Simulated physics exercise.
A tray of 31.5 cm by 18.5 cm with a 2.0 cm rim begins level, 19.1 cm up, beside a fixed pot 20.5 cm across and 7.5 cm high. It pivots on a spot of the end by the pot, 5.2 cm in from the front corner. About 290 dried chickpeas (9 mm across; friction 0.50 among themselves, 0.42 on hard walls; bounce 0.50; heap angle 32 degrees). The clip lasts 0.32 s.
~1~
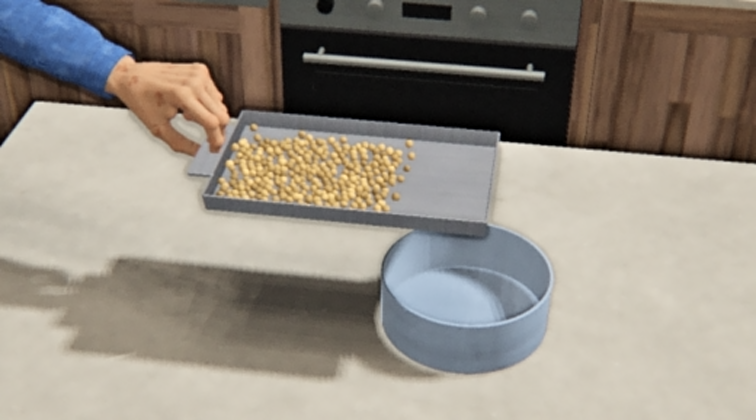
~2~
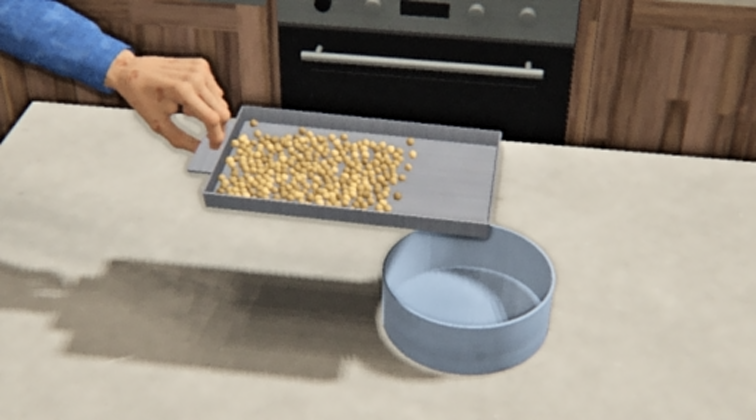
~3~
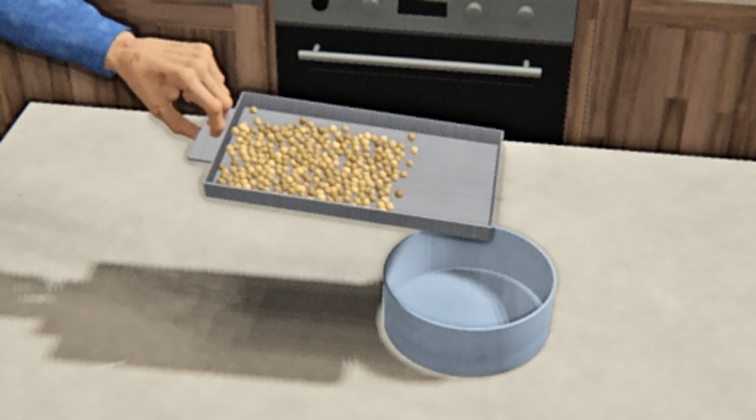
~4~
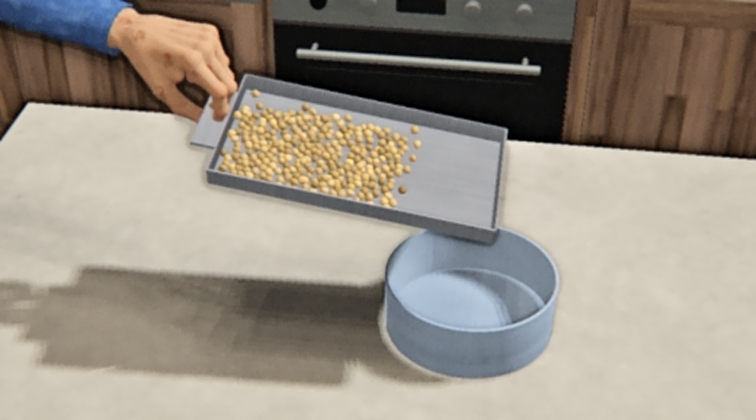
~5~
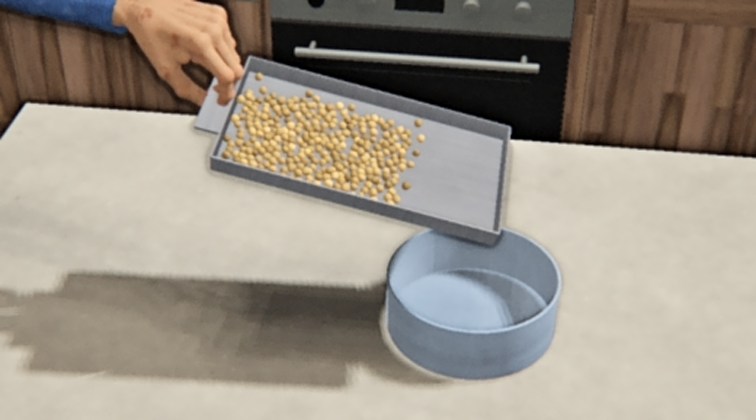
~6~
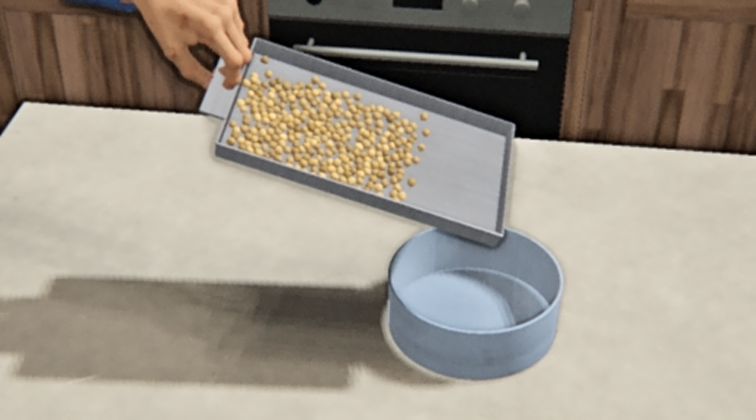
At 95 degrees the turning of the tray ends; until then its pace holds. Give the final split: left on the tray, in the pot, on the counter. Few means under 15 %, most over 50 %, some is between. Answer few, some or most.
Tray: Few, pot: Some, counter: Most.
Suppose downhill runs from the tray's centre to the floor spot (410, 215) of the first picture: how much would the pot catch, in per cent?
About 30 per cent.
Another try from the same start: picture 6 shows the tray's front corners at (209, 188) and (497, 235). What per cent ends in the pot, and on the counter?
Pot 40, counter 60.
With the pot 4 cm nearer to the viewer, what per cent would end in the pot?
In that case some 75 per cent.
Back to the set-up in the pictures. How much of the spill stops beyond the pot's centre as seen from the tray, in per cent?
Roughly 100 per cent.
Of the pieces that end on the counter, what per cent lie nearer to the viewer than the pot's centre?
Roughly 90 per cent.
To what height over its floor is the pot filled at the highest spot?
About 1.5 cm.
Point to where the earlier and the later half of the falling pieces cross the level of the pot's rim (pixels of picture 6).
At about (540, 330), then at (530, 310).
Then, 0.51 s after the last picture, tilt 55 degrees; the tray holds 100 %, the pot 0 %.
Then, 0.84 s after the last picture, tilt 79 degrees; the tray holds 85 %, the pot 5 %.
Then, 1.27 s after the last picture, tilt 95 degrees; the tray holds 15 %, the pot 20 %.
In the end, tray 5 %, pot 35 %, counter 60 %.
